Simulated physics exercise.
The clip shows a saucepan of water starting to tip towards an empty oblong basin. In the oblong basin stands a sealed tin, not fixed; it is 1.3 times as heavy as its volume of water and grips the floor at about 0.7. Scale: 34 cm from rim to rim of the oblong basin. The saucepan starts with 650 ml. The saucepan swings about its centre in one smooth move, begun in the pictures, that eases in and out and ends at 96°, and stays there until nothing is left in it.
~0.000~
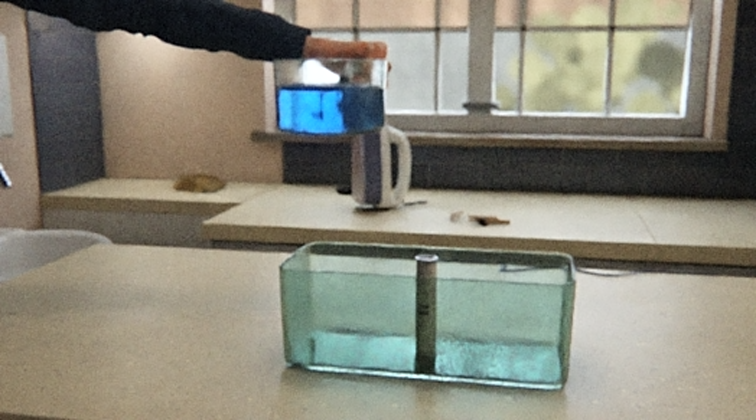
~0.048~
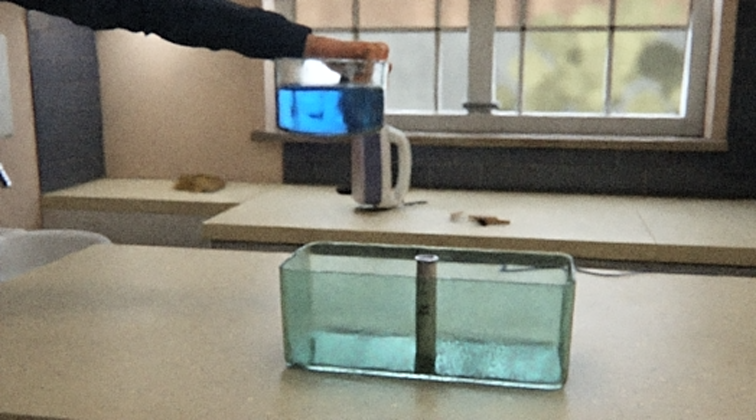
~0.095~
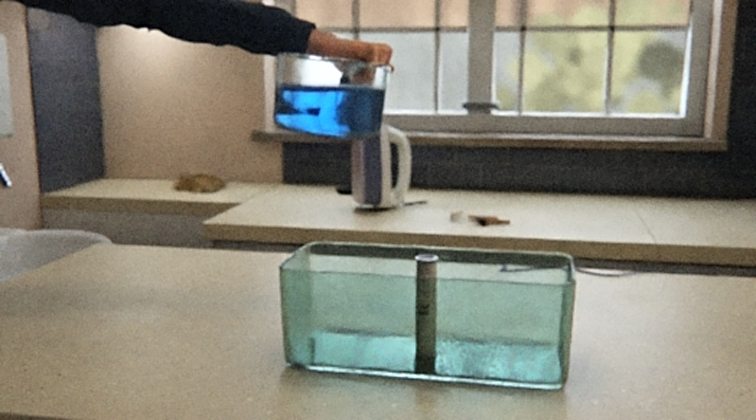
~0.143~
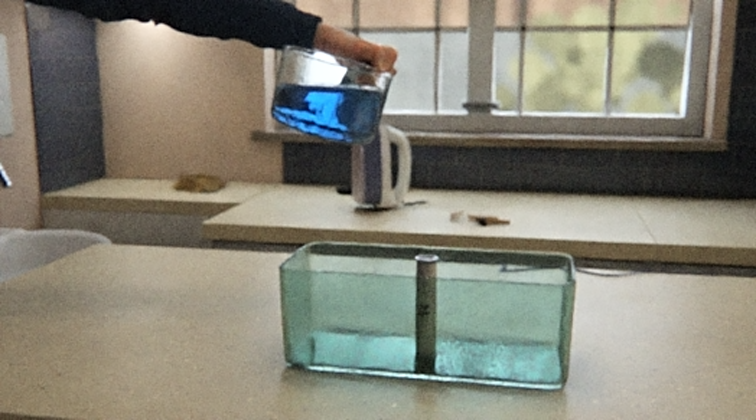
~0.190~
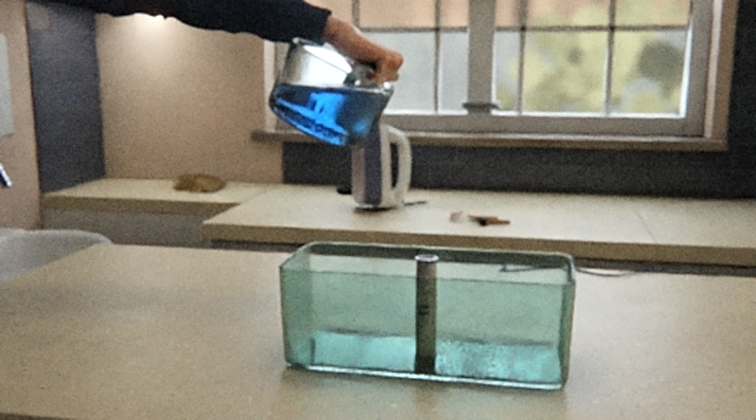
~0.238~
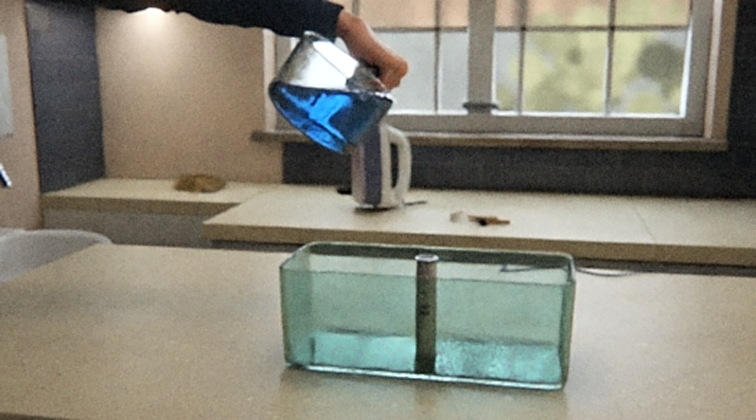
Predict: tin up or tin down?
It stays up.
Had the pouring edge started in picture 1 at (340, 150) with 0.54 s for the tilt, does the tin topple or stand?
Then it remains upright.
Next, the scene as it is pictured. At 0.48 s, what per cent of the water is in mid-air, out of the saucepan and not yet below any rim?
Near 50 in a hundred.
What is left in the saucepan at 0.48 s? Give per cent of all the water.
Near 42 in a hundred.
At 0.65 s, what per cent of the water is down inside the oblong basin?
Some 66 per cent.
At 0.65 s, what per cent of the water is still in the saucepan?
About 14 per cent.
By 0.48 s the tilt is 93° and 41 per cent is still to pour; the tin stands where it began.
By 0.65 s the tilt is 96° and 15 per cent is still to pour; the tin stands where it began.
By 0.84 s the tilt is 96° and 5 per cent is still to pour; the tin stands where it began.
By 1.04 s the tilt is 96° and 1 per cent is still to pour; the tin stands where it began.
At rest the tin stands where it began.
